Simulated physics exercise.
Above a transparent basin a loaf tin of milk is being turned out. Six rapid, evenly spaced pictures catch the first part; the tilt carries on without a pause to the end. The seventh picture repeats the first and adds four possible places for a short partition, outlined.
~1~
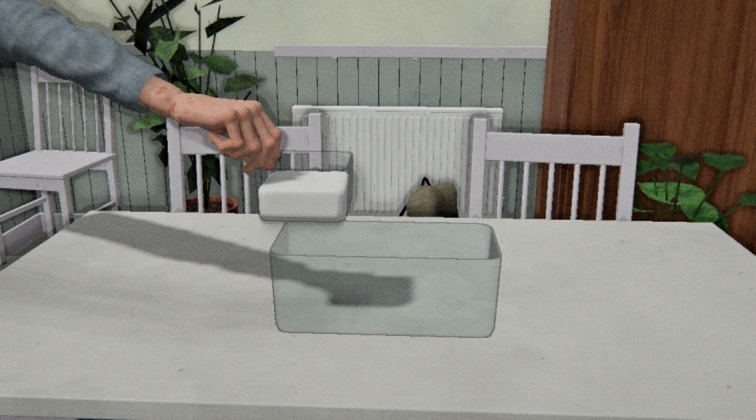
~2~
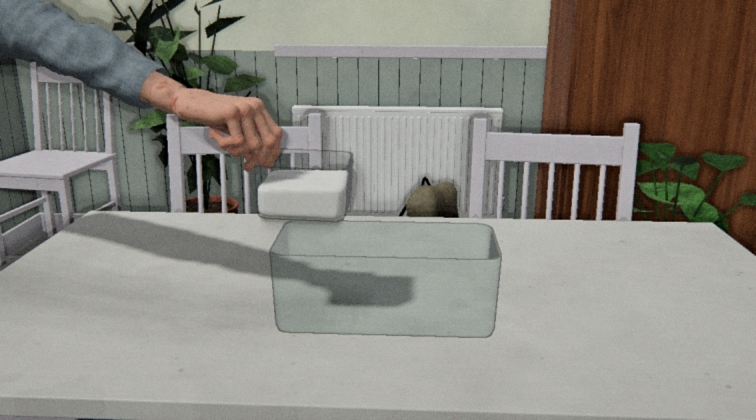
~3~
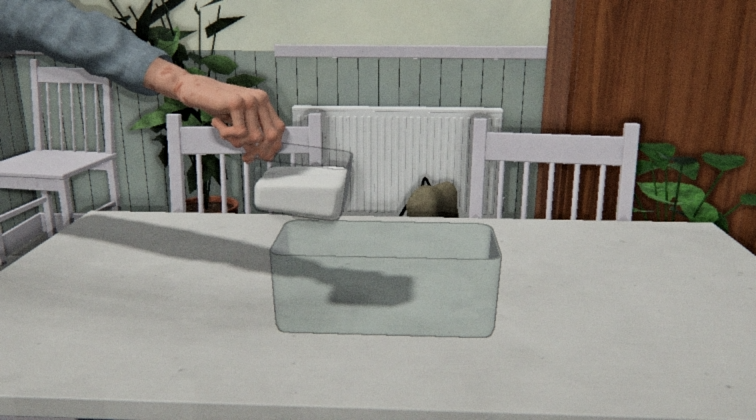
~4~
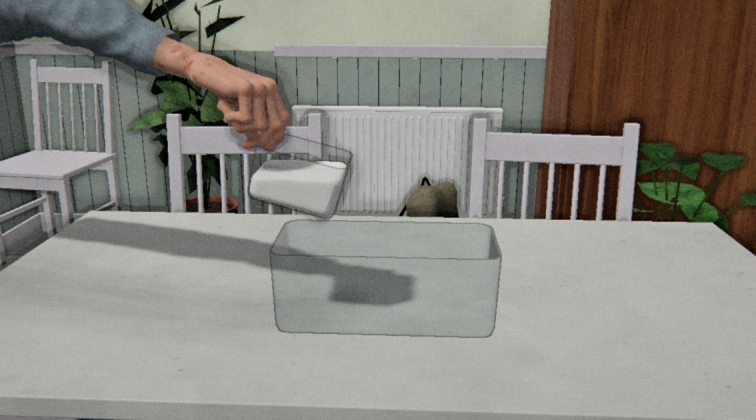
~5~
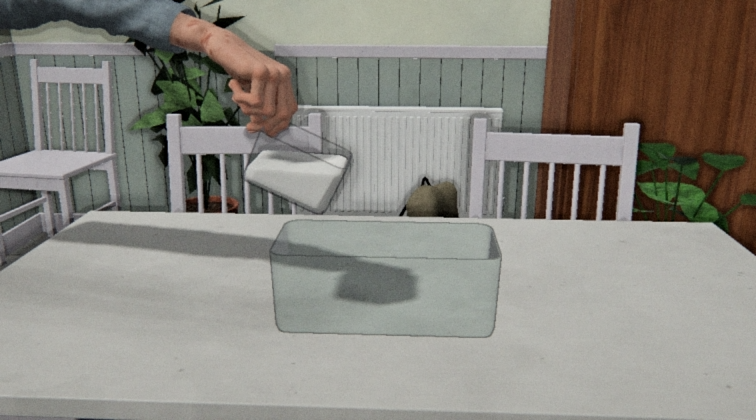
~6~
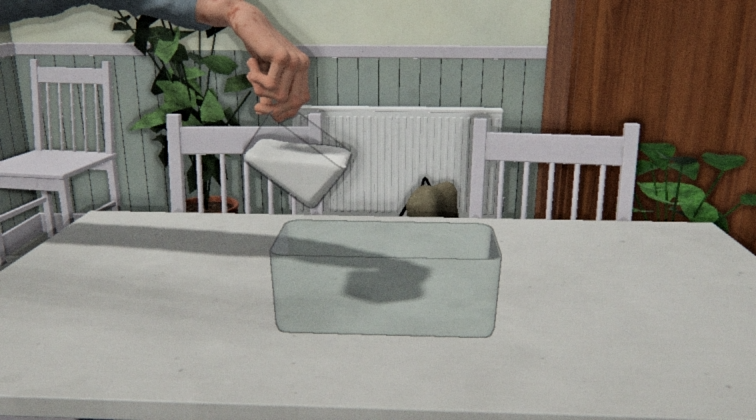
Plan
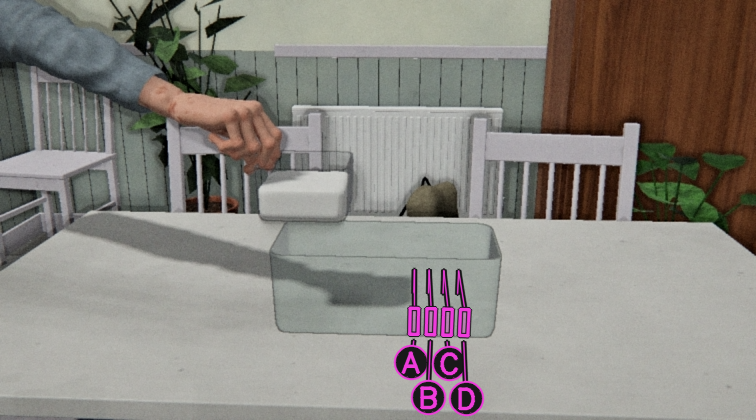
The clip shows a hand holding a small clear container of white milk above a transparent basin on a pale table, first nearly still and upright, then tilting it gradually down to the right as the hand rises.
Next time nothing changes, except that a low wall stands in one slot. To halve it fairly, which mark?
Place A does it best.
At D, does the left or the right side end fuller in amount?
More ends on the left.
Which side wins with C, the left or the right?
The left one.
On the marked copy, A at (413, 340); B at (430, 341); C at (447, 341); D at (463, 342).
With A, about 50 % ends left of the wall and 49 % right of it.
With B, about 88 % ends left of the wall and 11 % right of it.
With C, about 93 % ends left of the wall and 6 % right of it.
With D, about 92 % ends left of the wall and 7 % right of it.
